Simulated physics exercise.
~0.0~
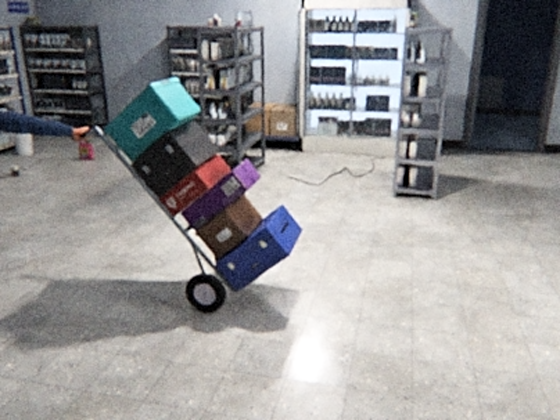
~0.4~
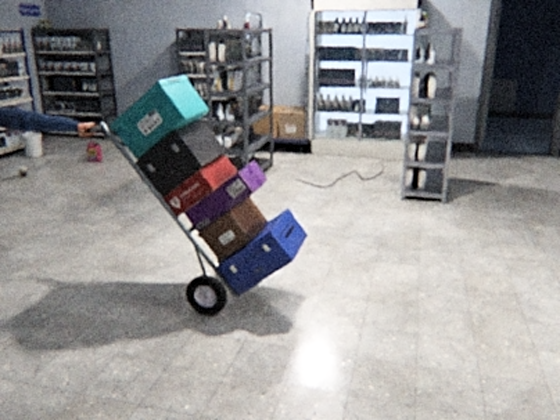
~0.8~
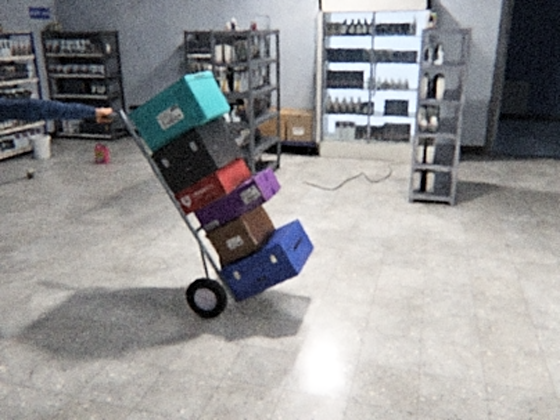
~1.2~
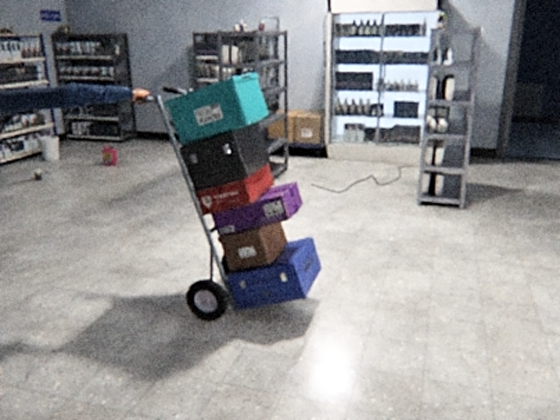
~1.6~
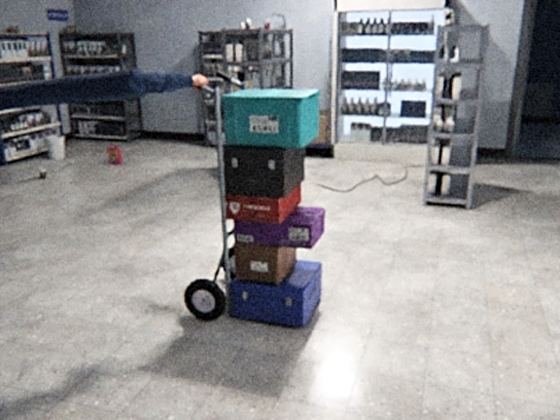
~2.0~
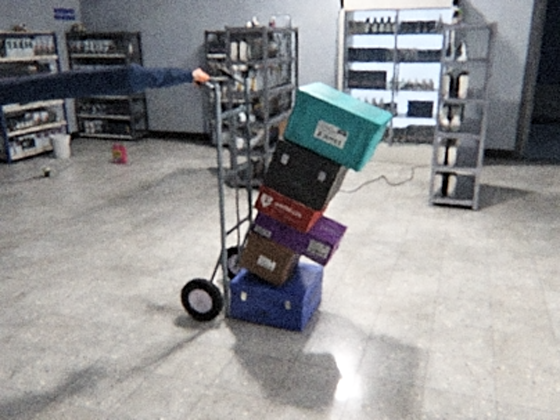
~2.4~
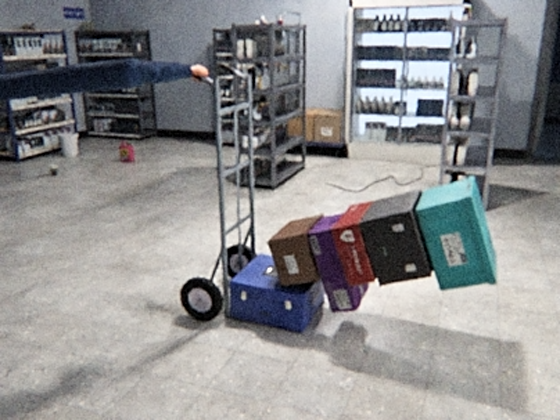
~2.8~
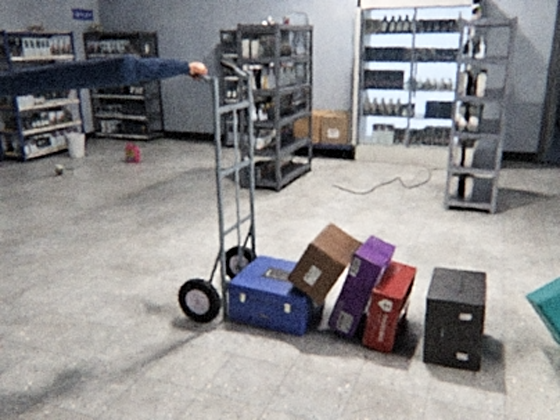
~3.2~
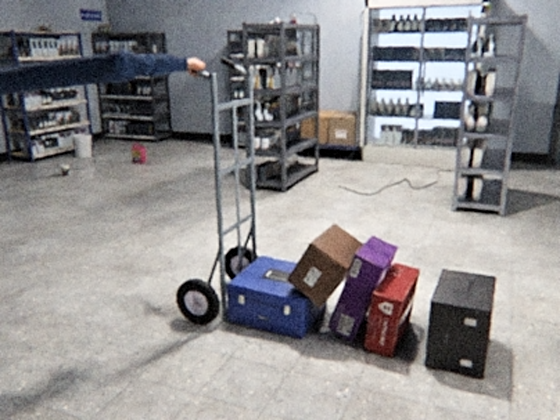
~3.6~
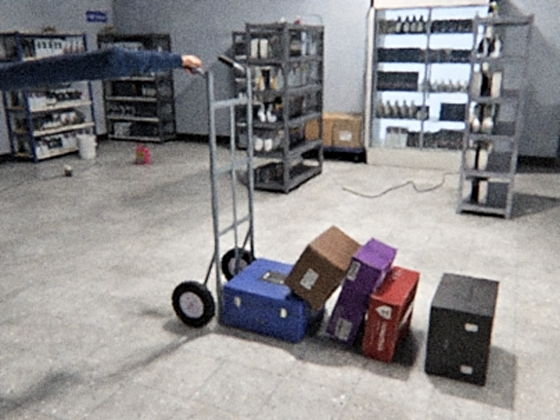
A two-wheeled hand truck, tilted back to the left and held by an outstretched arm, carries six stacked boxes across the view of a grey storeroom with bottle-filled shelves behind, seen from the side. From the top they are turquoise, black, red, purple, brown and blue. The arm swings the truck upright and the plate meets the floor. The upper boxes keep going, toppling to the right. The turquoise one leaves view at the right, while the black one lands apart. Finally the blue box stays on the truck, with brown, purple and red leaning in a row beside it.
